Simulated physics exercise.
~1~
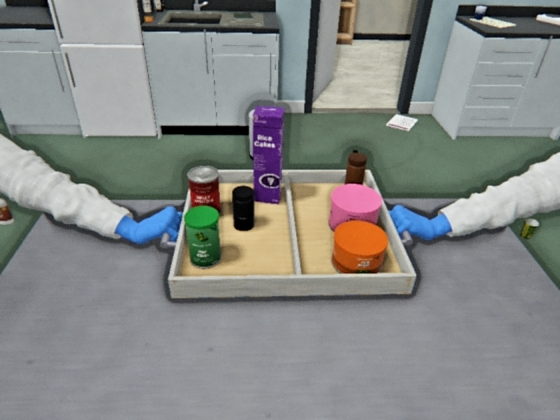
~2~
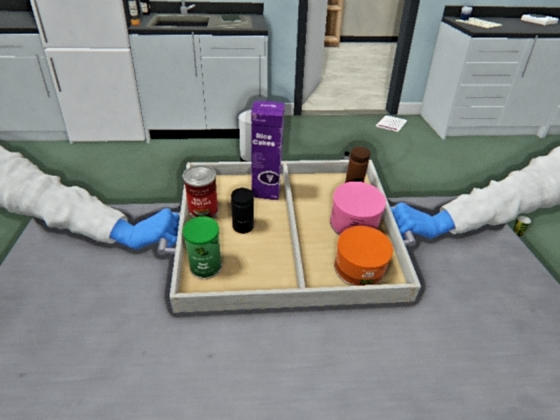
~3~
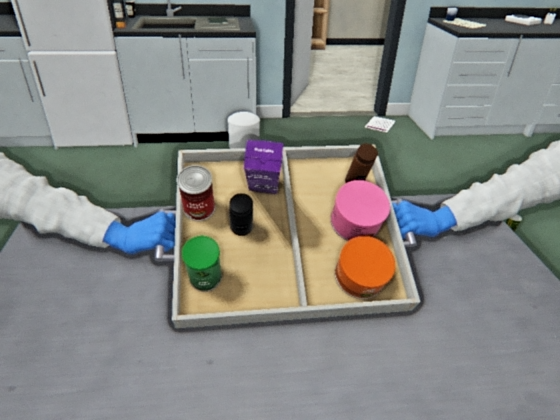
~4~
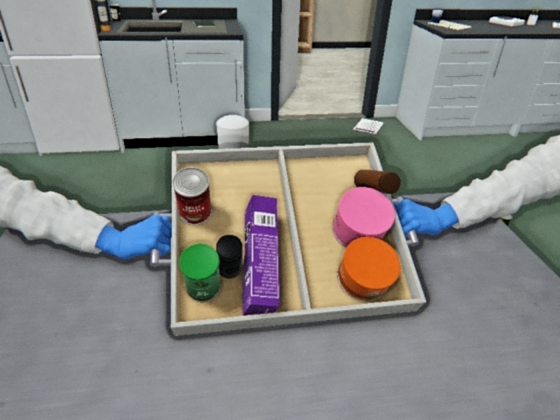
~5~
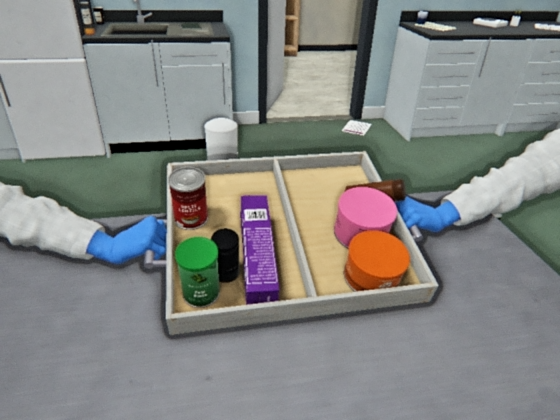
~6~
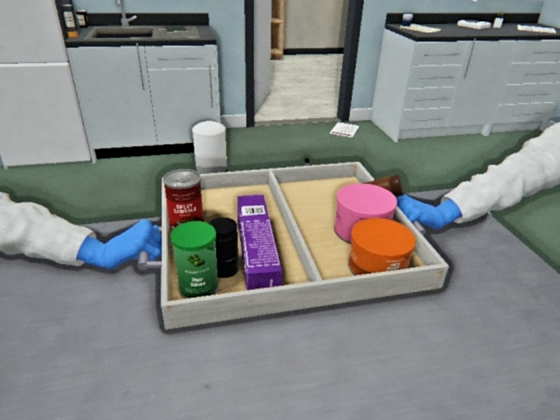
We see two gloved hands holding a divided tray of containers and tilting its near edge down; the tall purple carton topples toward the viewer and the brown shaker tips over, then the tray eases back toward level with both lying down and the tins and tubs upright.
